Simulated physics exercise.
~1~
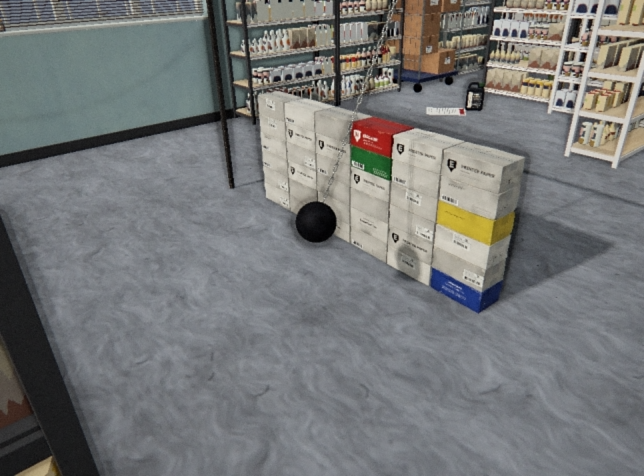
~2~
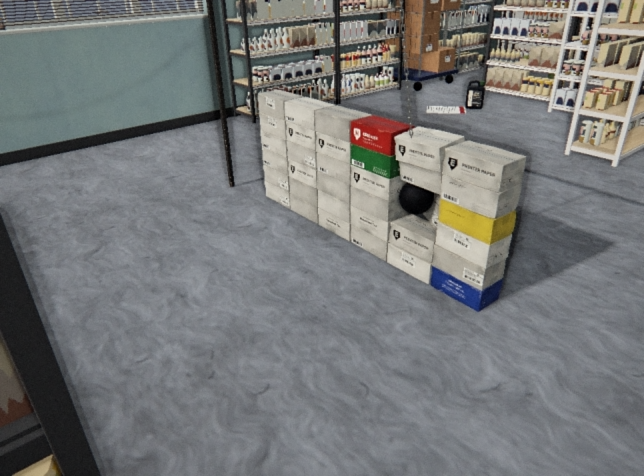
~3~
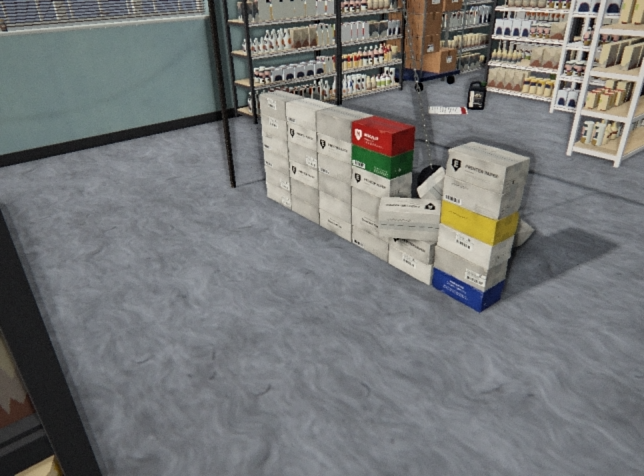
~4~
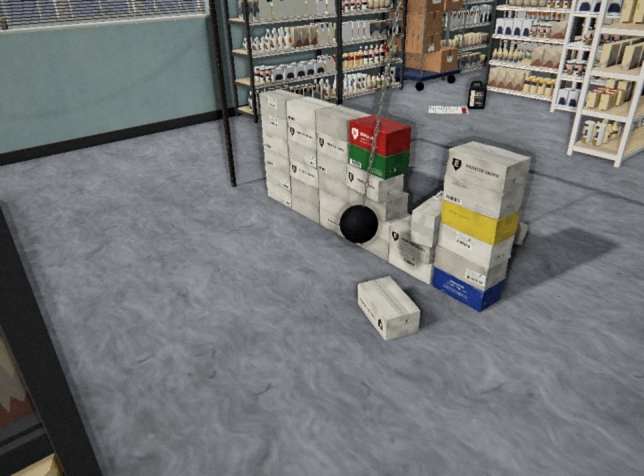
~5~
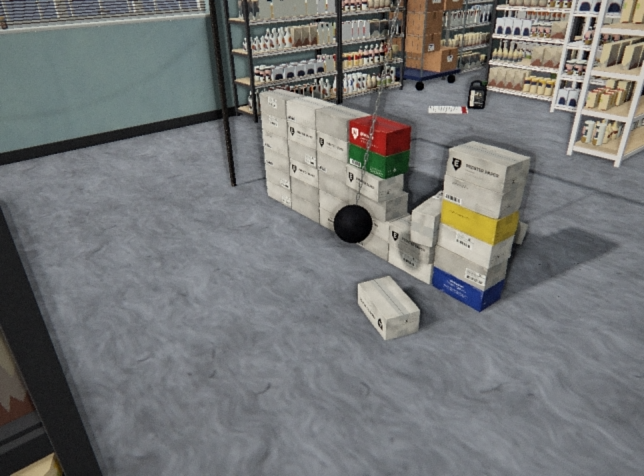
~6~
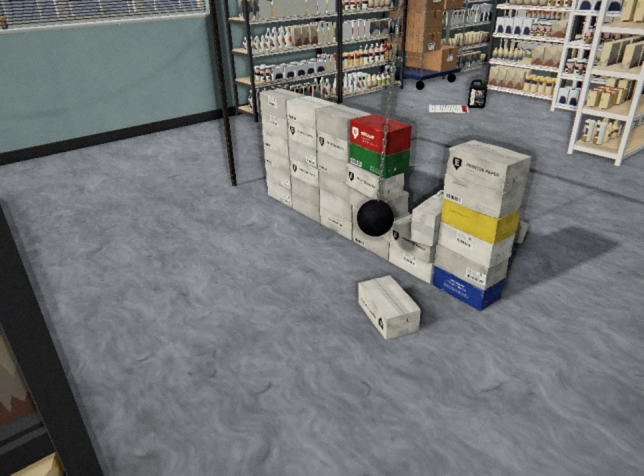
A black ball on a line swung into a low wall of stacked white boxes, knocking a gap near the right end and dropping one box onto the floor in front, then swayed before the wall, with the red, green, yellow and blue boxes still stacked.
